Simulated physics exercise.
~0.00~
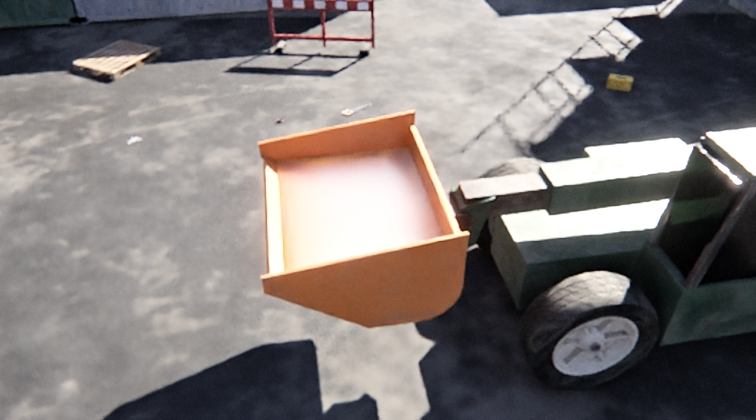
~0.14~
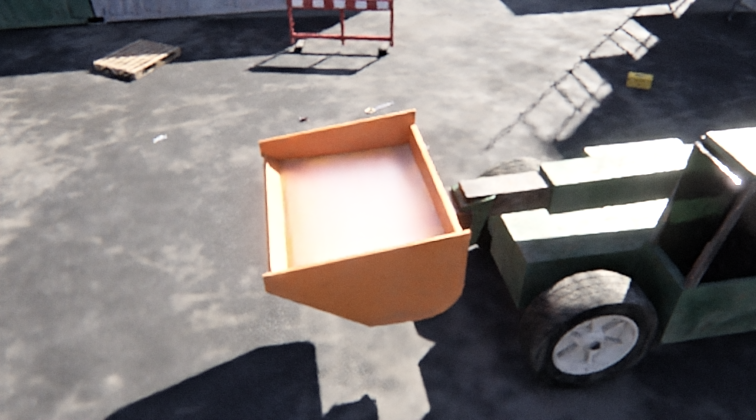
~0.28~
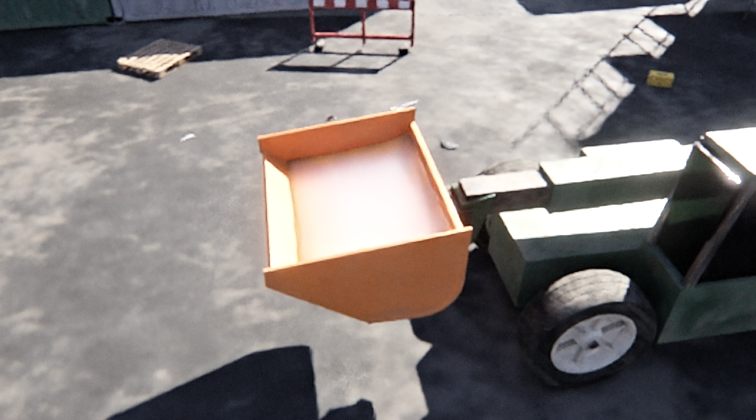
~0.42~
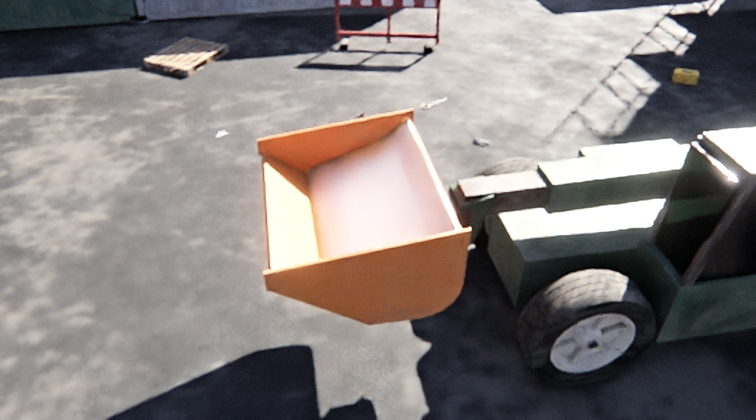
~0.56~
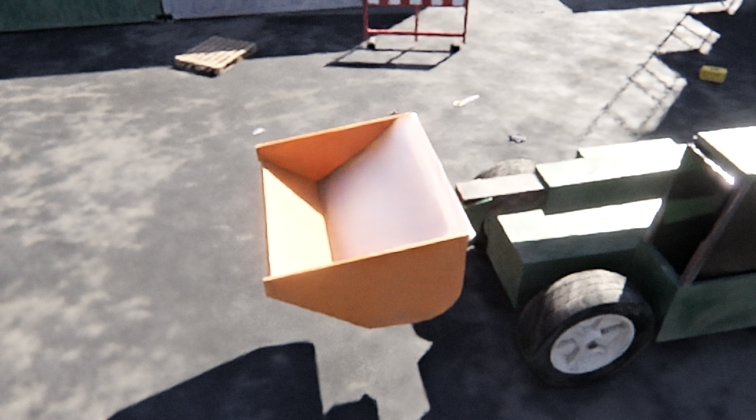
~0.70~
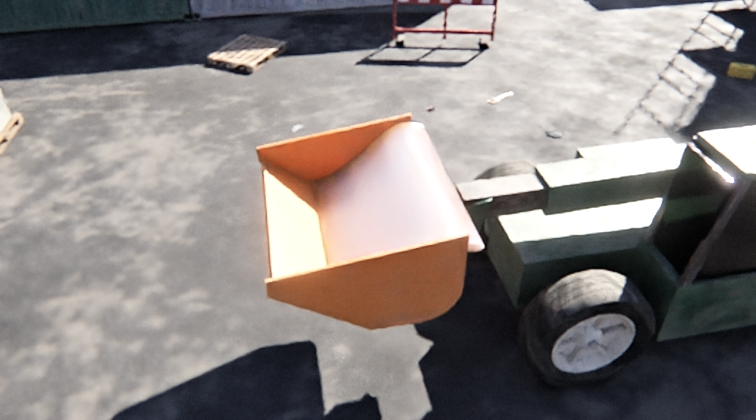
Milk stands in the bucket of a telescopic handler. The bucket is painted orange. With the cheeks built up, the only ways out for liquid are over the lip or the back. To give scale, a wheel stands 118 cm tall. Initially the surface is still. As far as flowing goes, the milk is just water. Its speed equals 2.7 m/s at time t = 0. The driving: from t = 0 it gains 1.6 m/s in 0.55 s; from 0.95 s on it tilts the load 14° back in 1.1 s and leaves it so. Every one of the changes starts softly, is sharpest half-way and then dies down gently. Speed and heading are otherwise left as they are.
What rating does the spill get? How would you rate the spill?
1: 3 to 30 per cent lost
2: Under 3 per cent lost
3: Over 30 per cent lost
1, 3 to 30 per cent lost.
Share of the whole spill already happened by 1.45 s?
Roughly 60 % of the total.
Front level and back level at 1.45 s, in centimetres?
Around 36 cm toward the front, with 28 cm behind.
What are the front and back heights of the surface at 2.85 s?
Front 32 cm and back 36 cm.
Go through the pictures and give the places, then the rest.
Level at the front (343, 156); level at the back (401, 150); the lip is at (271, 290); the front is on the left, in the first picture.
Level at the front (343, 154); level at the back (401, 146), in the second picture.
Level at the front (343, 153); level at the back (401, 137), in the third picture.
Level at the front (342, 158); level at the back (400, 125), in the fourth picture.
Level at the front (341, 167); level at the back (398, 120); milk is coming out, 2 per cent so far, in the fifth picture.
Level at the front (341, 169); level at the back (398, 126); the lip is at (274, 293); milk is coming out, 3 per cent so far, in the sixth picture.
By 1.45 s the bucket is at 6° back, the surface stands 35 cm on the front, 29 cm on the back; the loss stands at 16 per cent, mostly over the front, some over the back.
By 2.15 s the bucket is at 14° back, the surface stands 27 cm on the front, 75 cm on the back; the loss stands at 18 per cent, mostly over the front, some over the back.
By 2.85 s the bucket is at 14° back, the surface stands 32 cm on the front, 36 cm on the back; the loss stands at 21 per cent, mostly over the front, some over the back.
By 4.93 s the loss stands at 25 per cent, over the front and the back, 193 of 777 litres.
